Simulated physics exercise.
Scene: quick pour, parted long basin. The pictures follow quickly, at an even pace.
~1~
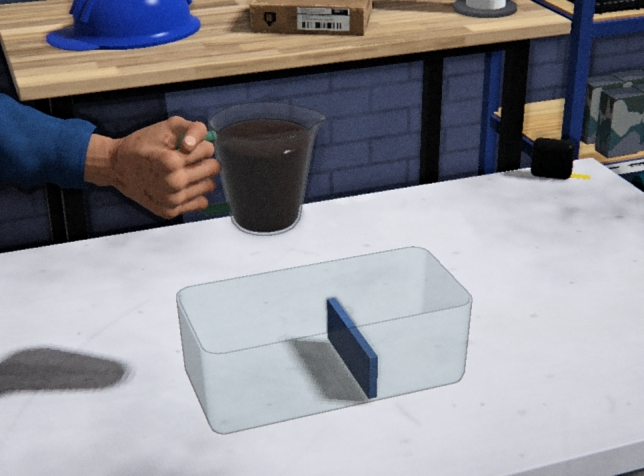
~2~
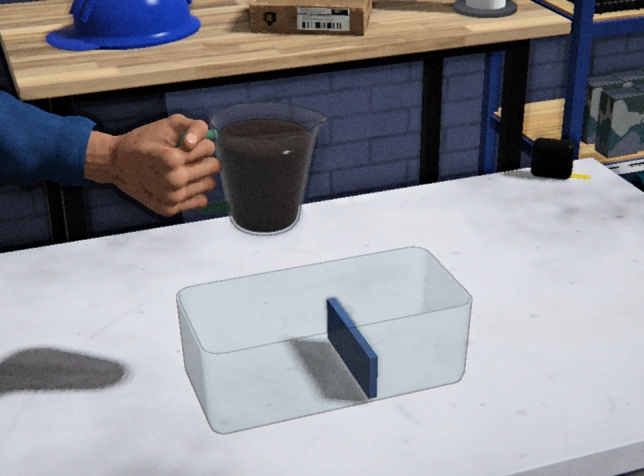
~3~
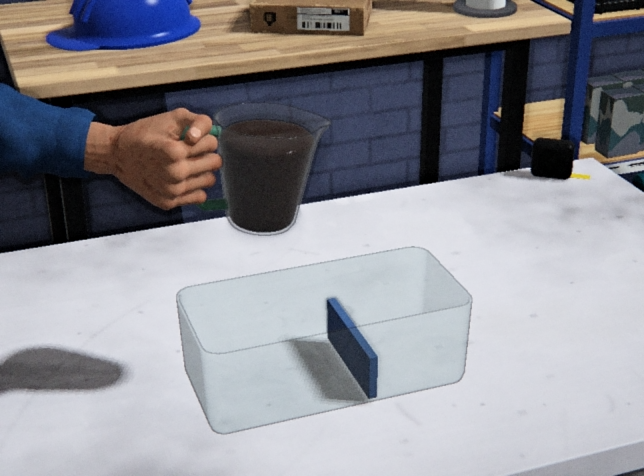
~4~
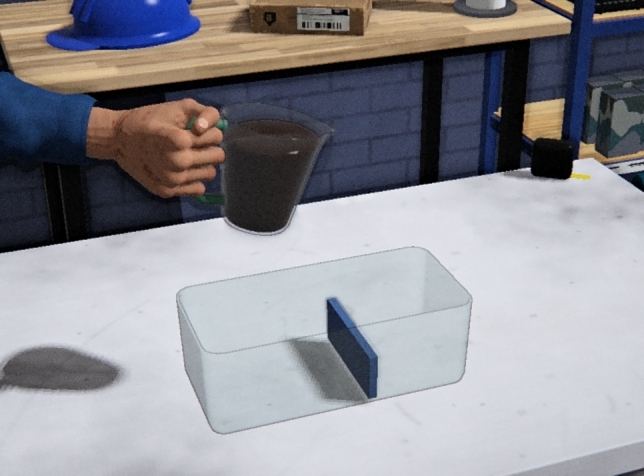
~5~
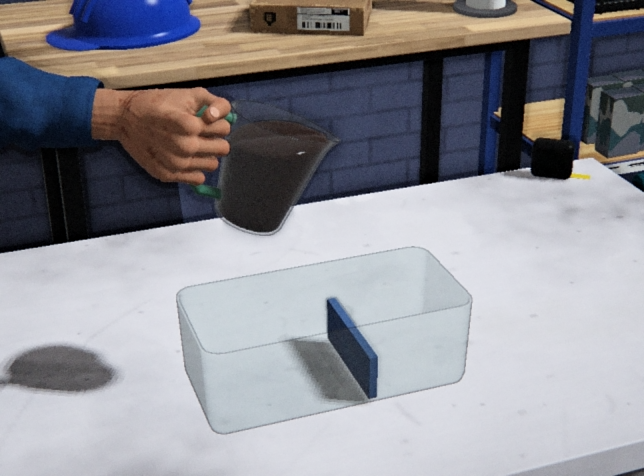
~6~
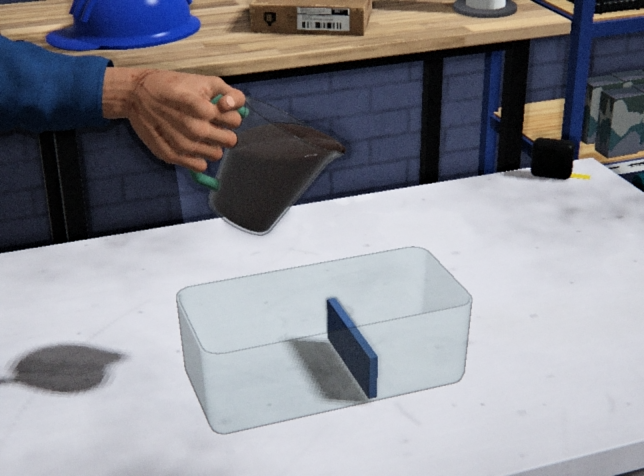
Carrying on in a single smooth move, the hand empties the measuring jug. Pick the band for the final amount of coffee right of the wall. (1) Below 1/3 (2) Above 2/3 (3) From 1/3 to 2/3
(2) Above 2/3.
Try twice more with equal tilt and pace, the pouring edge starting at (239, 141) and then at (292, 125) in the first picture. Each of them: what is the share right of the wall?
Close to 5 in a hundred, and close to 35 in a hundred.
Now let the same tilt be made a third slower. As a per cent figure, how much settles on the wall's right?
Around 85 in a hundred.
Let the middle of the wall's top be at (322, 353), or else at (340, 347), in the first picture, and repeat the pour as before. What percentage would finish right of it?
85 per cent first, then 90 per cent.
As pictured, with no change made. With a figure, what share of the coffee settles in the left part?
Close to 15 in a hundred.
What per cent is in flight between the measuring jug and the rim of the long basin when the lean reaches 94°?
30 %.
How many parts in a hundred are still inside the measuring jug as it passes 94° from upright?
50 in a hundred.
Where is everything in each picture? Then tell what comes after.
In the first picture, it leans 0°; its right rim is at (325, 113); the coffee meets the walls at (215, 141) and (308, 128); the long basin's rim runs from (189, 323) to (448, 274); the wall's top is at (351, 328).
In the second picture, it leans 1°; its right rim is at (327, 115); the coffee meets the walls at (217, 140) and (309, 129).
In the third picture, it leans 6°; its right rim is at (330, 119); the coffee meets the walls at (220, 138) and (311, 130).
In the fourth picture, it leans 13°; its right rim is at (335, 127); the coffee meets the walls at (223, 139) and (318, 132).
In the fifth picture, it leans 22°; its right rim is at (339, 137); the coffee meets the walls at (227, 144) and (327, 134).
In the sixth picture, it leans 32°; its right rim is at (342, 151); the coffee meets the walls at (226, 156) and (336, 143); 1 per cent is over the edge.
A moment on, the measuring jug is tipped on its side and 48 per cent is still to pour, 0 is left of the wall and 22 right of it.
Next, the measuring jug is tipped right over and 5 per cent is still to pour, 6 is left of the wall and 75 right of it.
Then the measuring jug is tipped right over and 0 per cent is still to pour, 16 is left of the wall and 82 right of it.
Later the measuring jug is tipped right over and 0 per cent is still to pour, 16 is left of the wall and 82 right of it.
In the end 16 per cent lies left of the wall, 82 right of it and 2 outside.
